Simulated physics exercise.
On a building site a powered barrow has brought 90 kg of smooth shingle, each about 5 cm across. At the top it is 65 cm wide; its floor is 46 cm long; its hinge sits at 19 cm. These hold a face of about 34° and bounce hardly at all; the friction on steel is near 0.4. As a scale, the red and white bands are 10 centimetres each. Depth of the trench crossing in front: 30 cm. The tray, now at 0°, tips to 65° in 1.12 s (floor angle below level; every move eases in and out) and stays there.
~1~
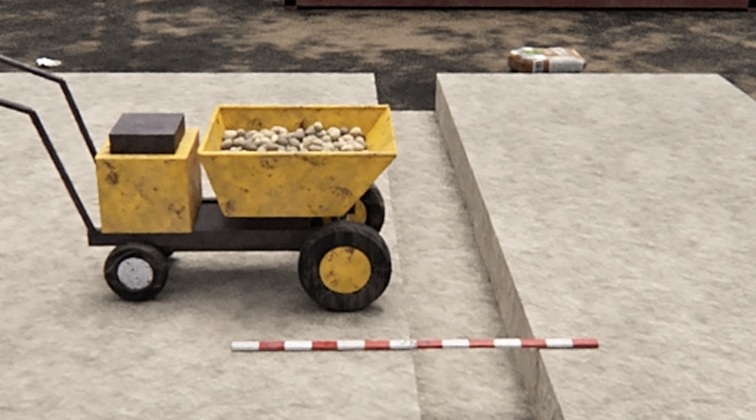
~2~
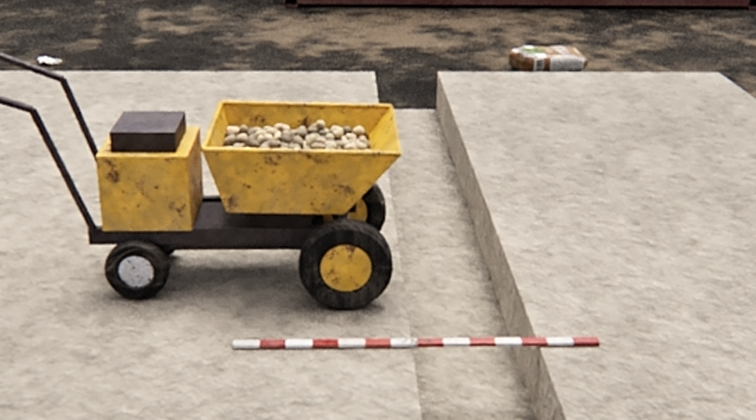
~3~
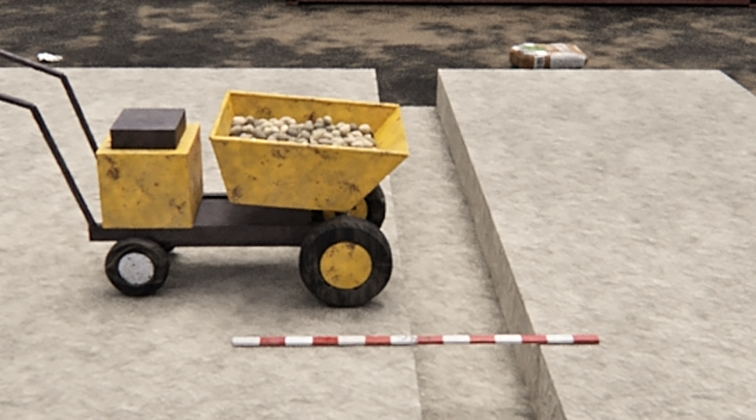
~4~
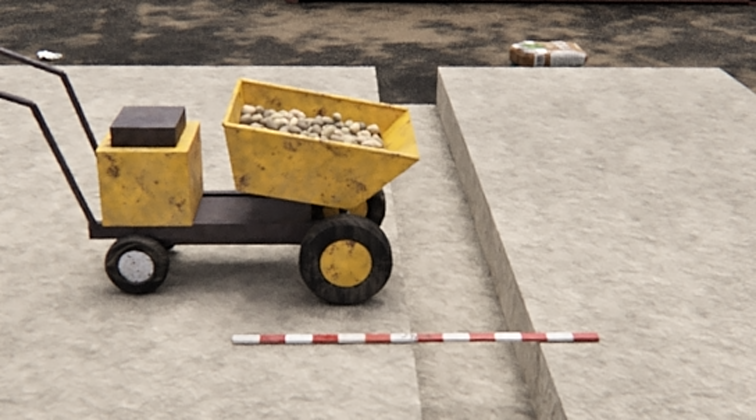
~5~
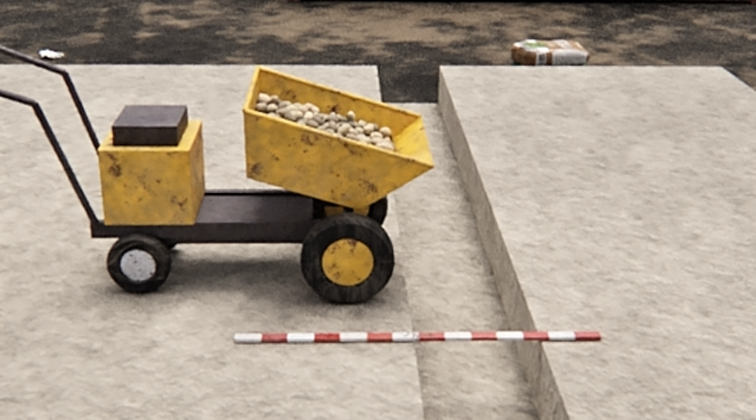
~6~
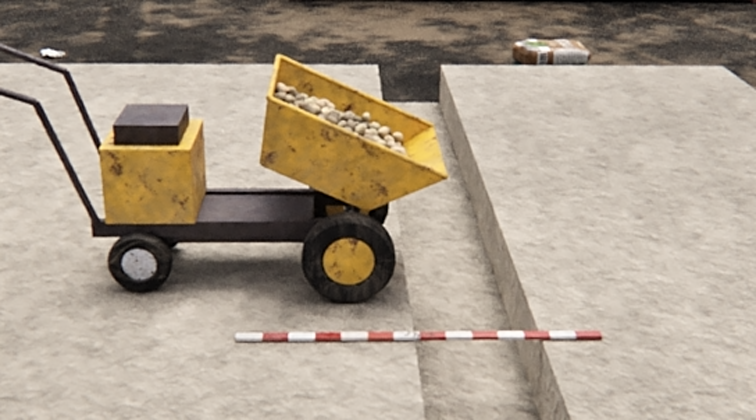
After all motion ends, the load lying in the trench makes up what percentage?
It makes up about 69 per cent.
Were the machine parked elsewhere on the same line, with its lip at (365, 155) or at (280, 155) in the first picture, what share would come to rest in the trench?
Estimates: 95 % then 80 %.
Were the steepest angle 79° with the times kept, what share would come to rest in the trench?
Then roughly 75 percent.
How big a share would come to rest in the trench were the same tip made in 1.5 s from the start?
Then roughly 75 percent.
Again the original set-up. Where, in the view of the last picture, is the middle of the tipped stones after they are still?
The middle should be near (497, 311).
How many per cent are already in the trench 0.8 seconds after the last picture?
Close to 20 per cent at that time.
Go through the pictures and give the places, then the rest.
The first frame shows lip at (397, 155), floor tilted 0°, highest stones at (306, 138).
The second frame shows lip at (400, 154), floor tilted 1°, highest stones at (303, 136).
The third frame shows lip at (408, 155), floor tilted 5°, highest stones at (276, 130).
The fourth frame shows lip at (419, 159), floor tilted 10°, highest stones at (256, 118).
In the fifth frame, the tray is at 17°, its lip at (434, 166); the top of the load is at (267, 106).
The sixth frame shows lip at (447, 177), floor tilted 25°, highest stones at (285, 96).
Then, 0.4 s after the last picture the floor is at 55°, 100 % in the tray; the foremost stones are at (463, 208).
Then, 0.8 s after the last picture the floor is at 65°, 69 % in the tray, 21 % in the trench, 10 % past the trench; the foremost stones are at (553, 261).
Then, 1.1 s after the last picture the floor is at 65°, 34 % in the tray, 36 % in the trench, 30 % past the trench; the foremost stones are at (647, 261).
Then, 3.0 s after the last picture the floor is at 65°, 0 % in the tray, 69 % in the trench, 31 % past the trench; the foremost stones are at (706, 247).
